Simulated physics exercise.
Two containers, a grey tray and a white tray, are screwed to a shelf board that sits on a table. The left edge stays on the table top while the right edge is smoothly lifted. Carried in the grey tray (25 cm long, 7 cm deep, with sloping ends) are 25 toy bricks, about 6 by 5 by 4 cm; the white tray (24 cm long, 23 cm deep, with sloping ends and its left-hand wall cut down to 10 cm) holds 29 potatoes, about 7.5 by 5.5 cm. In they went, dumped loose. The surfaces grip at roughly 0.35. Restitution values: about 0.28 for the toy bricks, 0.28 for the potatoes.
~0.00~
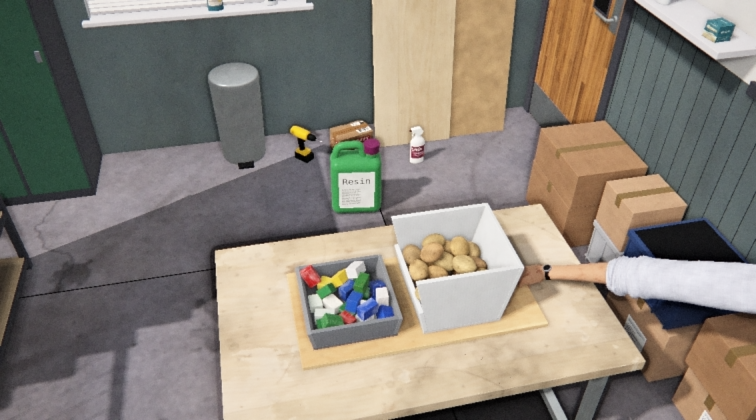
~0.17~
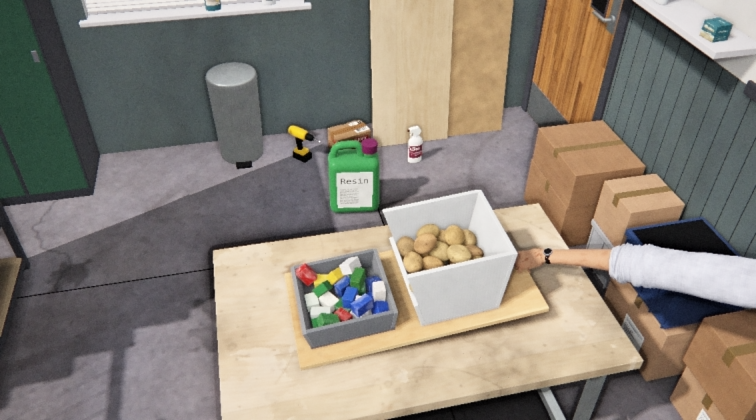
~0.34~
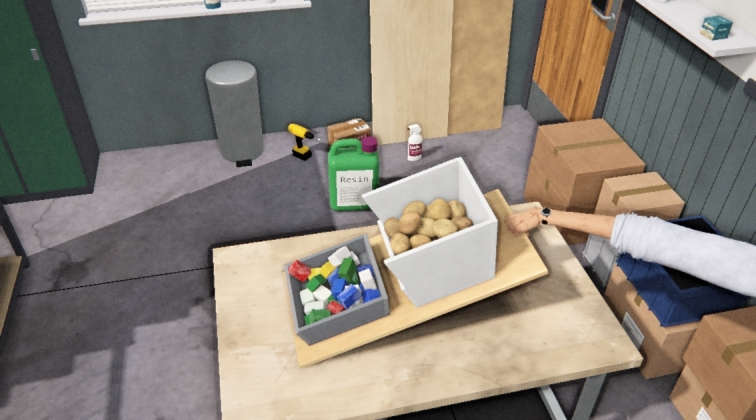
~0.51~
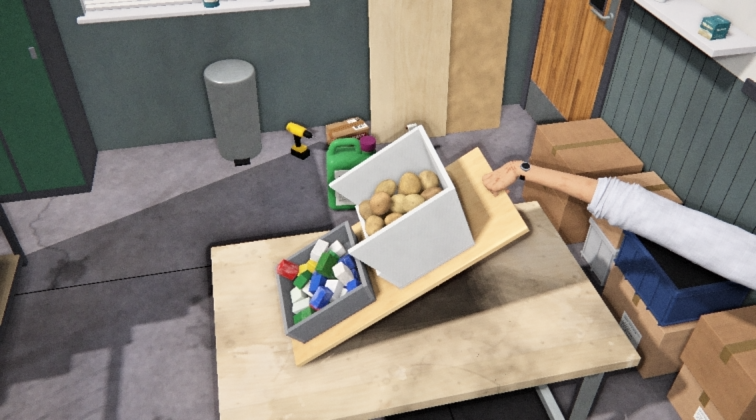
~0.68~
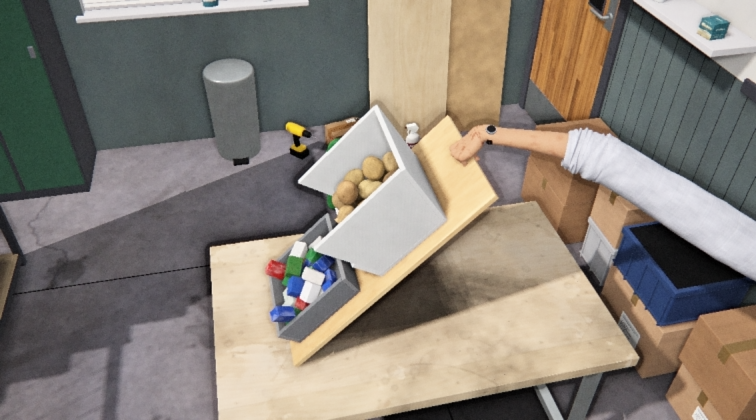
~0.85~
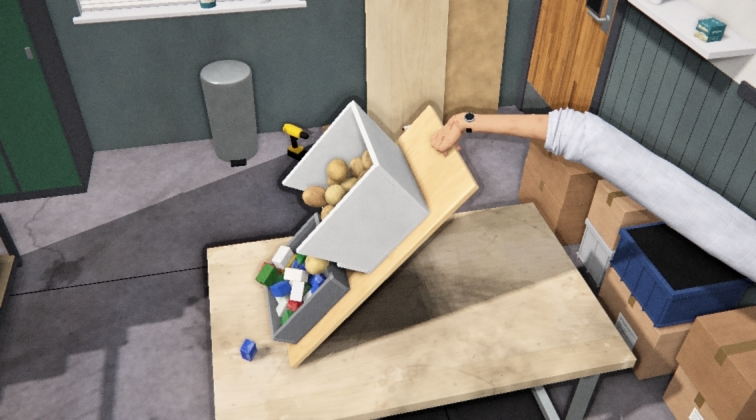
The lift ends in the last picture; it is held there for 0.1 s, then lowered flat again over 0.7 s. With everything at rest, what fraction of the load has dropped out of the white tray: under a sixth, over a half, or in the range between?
The number that escapes is at least a sixth of the total and at most half.
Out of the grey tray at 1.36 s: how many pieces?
Estimate for the grey tray by then: Some 8 out.
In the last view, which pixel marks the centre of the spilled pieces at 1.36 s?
I'd put it somewhere close to (243, 316).
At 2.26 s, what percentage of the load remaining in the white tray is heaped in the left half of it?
About 60%.
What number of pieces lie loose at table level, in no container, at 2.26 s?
Near 8, give or take.
After 1.07 s, tilt 46°; 2 of 25 out of the grey tray and 5 of 29 out of the white tray.
After 1.36 s, tilt 19°; 7 of 25 out of the grey tray and 6 of 29 out of the white tray.
After 1.75 s, tilt 0°; 7 of 25 out of the grey tray and 8 of 29 out of the white tray.
Final count (at 2.26 s), 7 of 25 out of the grey tray and 8 of 29 out of the white tray. Asked share, 8 of 29, 28 per cent.
